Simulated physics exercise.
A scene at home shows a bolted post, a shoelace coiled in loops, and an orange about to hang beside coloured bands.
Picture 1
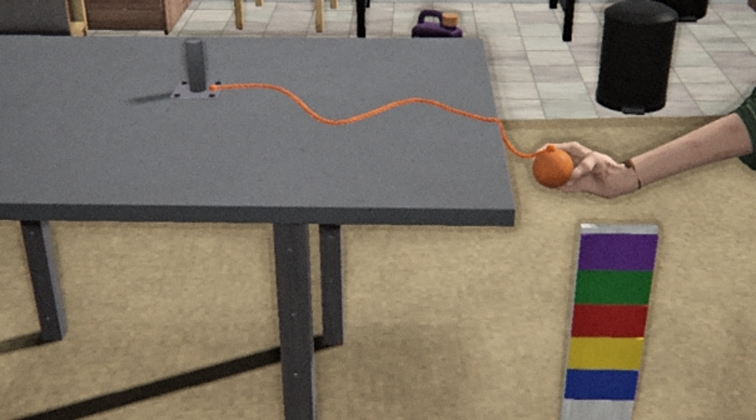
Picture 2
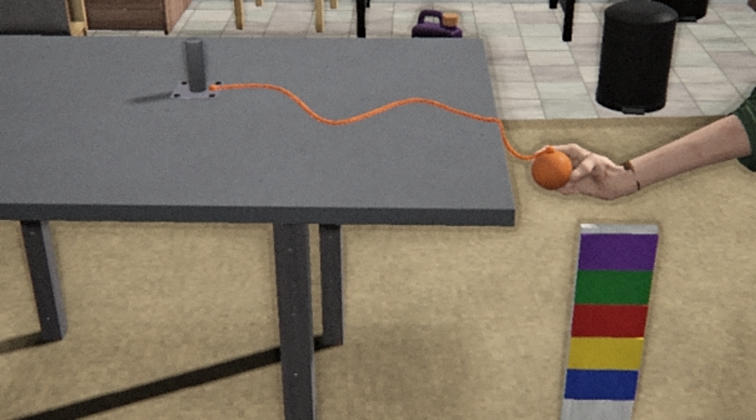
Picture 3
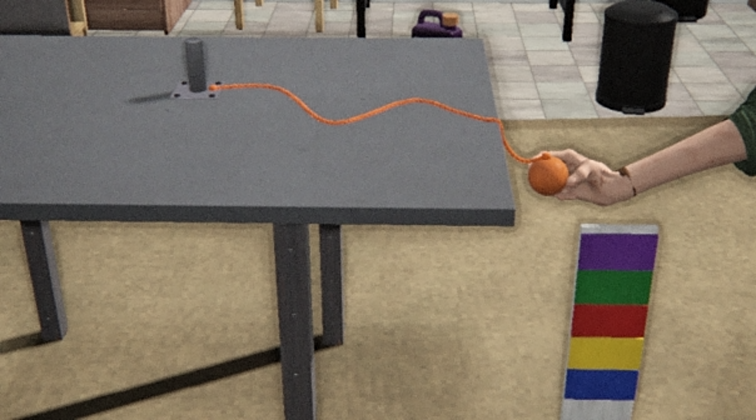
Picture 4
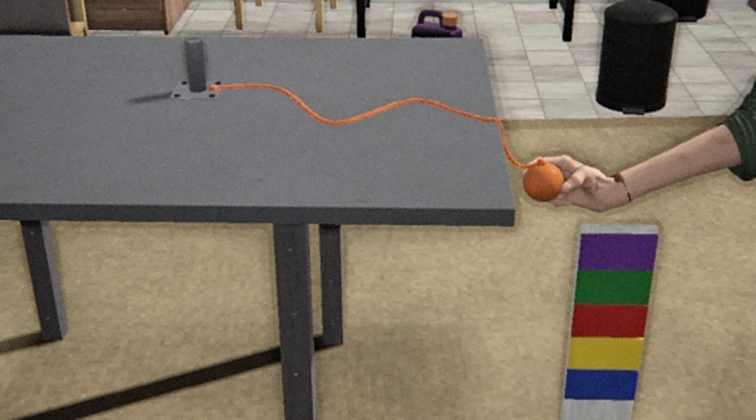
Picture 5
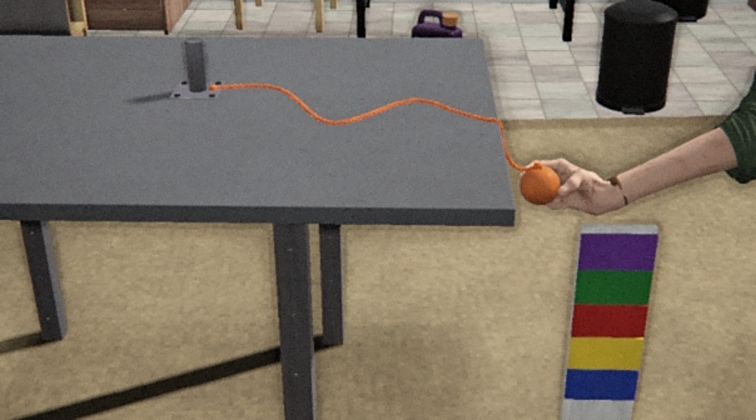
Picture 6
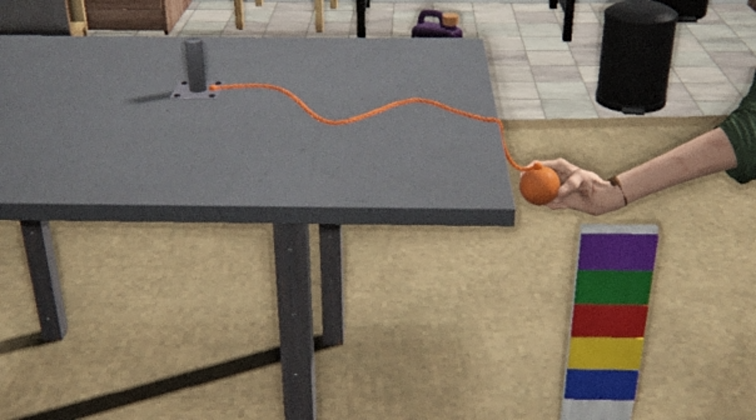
Hand holding an orange ball on a wavy orange cord, lowering it slightly leftward beside a table edge above coloured bands.
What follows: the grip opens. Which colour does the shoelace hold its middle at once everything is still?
The shoelace holds its middle at green.
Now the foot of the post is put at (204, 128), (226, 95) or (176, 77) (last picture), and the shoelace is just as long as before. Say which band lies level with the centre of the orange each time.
Taking each post in turn, it's red, then red, then purple.
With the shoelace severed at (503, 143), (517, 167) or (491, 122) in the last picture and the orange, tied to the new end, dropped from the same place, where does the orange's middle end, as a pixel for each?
(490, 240), (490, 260), (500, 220).
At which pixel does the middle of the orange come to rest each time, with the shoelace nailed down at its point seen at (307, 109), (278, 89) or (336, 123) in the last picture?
It would sit near (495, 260) the first time, (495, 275) the second and (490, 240) the third.
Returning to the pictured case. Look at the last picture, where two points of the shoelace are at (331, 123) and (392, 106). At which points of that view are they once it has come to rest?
First: (382, 106). Second: (456, 113).
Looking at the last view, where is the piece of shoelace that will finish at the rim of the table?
In the last picture it is at roughly (428, 102).
Early on, orange near (516, 271); level with green.
Midway, orange near (469, 273); level with green.
Finally, orange near (493, 279); level with green. Its centre hangs level with the green band.
